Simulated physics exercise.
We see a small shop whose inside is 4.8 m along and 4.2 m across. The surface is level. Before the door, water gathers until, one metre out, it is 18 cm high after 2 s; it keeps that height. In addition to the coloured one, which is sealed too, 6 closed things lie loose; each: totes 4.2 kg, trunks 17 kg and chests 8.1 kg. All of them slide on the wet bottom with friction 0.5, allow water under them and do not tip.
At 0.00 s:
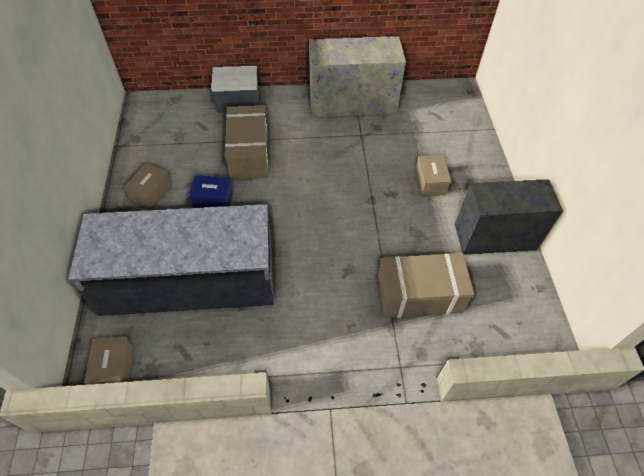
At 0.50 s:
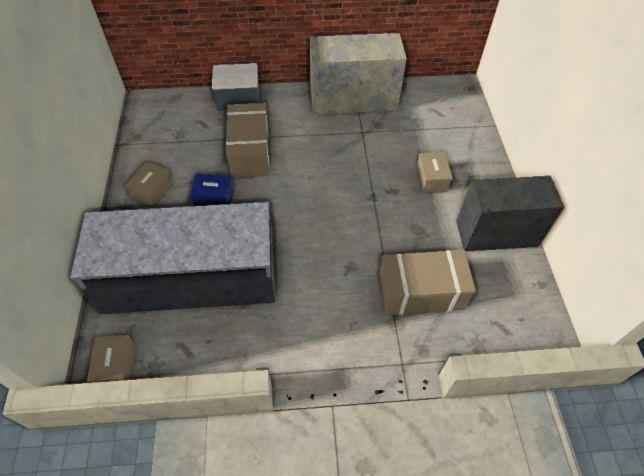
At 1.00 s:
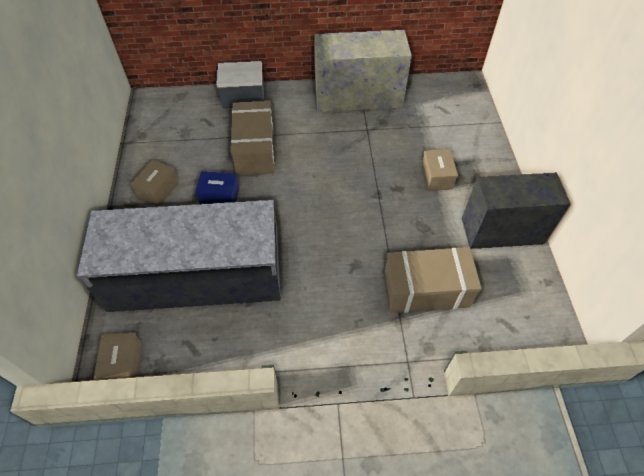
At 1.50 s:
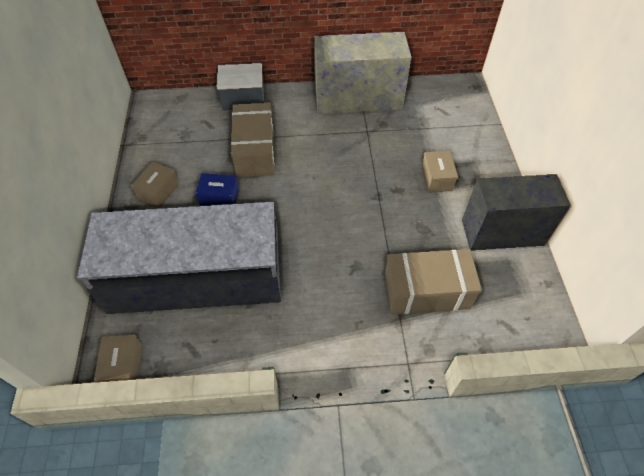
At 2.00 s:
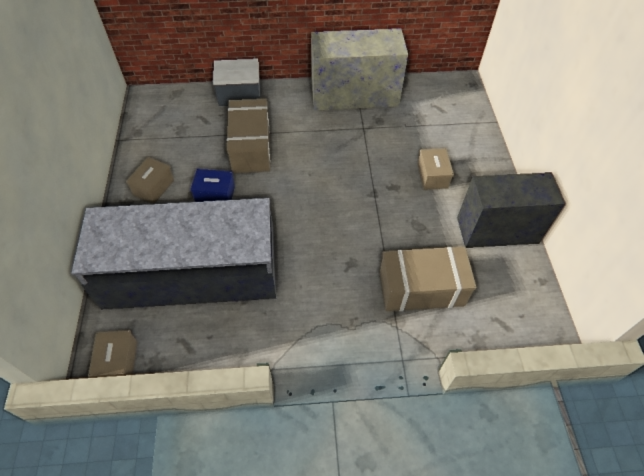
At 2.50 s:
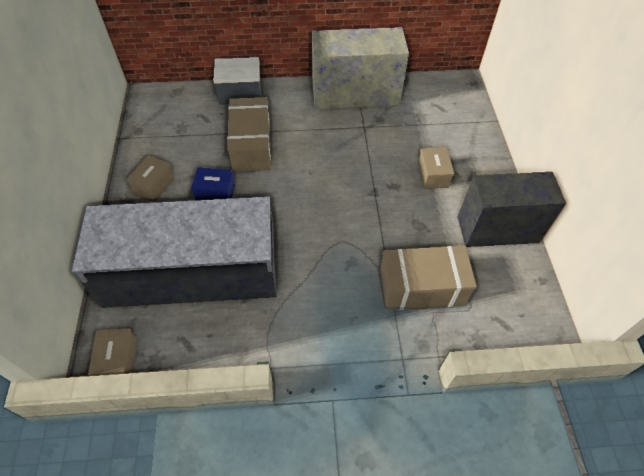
A small open-topped room with a brick back wall and pale side walls is seen from high above its front opening. Brown cartons and a small blue box sit around a long, grey-topped counter at left, with a mottled block at the back and a dark one at right. As the view shifts very slightly, bluish water covers the paving outside, then the front walk, and spreads inside through the gap, while the objects stay put.
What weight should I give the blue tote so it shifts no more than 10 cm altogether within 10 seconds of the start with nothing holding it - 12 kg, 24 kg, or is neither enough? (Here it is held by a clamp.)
12 kg will do.
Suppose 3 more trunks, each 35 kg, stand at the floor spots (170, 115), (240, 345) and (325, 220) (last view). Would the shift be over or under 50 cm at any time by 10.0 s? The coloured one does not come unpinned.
In turn: Within it, within it, beyond it.
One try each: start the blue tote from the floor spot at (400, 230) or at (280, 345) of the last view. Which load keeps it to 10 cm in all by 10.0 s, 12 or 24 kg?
In turn: Only the larger holds; it takes the larger.
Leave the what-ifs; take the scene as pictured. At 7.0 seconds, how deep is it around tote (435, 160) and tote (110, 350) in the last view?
3 and 5 cm.
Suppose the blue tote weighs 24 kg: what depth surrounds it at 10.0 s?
Something like 5 centimetres.
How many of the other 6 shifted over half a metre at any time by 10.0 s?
Answer: 5.
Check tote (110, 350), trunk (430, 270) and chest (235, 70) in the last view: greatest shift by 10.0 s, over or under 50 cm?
Respectively: Not exceeded, exceeded, exceeded.
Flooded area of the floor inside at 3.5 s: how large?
That flooded area is roughly 5.5 m2.
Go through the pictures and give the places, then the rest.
In the first frame, the blue tote at (210, 187), on the bottom; water covers 0.0 m2; 0 of 7 have shifted.
In the second frame, the blue tote at (211, 185), on the bottom; water covers 0.0 m2; 0 of 7 have shifted.
In the third frame, the blue tote at (216, 183), on the bottom; 0.0 m2 under water; 0 of 7 have shifted.
In the fourth frame, the blue tote at (216, 185) rests on the ground; 0.0 m2 under water; 0 of 7 have shifted.
In the fifth frame, the blue tote at (212, 181) rests on the ground; water covers 0.6 m2; 0 of 7 have shifted.
In the sixth frame, the blue tote at (212, 179), on the bottom; water covers 1.5 m2; 0 of 7 have shifted.
After 3.5 s the blue tote would be 0 cm from its start with 12 kg and 0 cm from its start with 24 kg; 0 cm of water round it then.
After 4.5 s the blue tote would be 0 cm from its start with 12 kg and 0 cm from its start with 24 kg; 2 cm of water round it then.
After 7.0 s the blue tote would be 0 cm from its start with 12 kg and 0 cm from its start with 24 kg; 2 cm of water round it then.
After 10.0 s the blue tote would be 0 cm from its start with 12 kg and 0 cm from its start with 24 kg; 5 cm of water round it then.
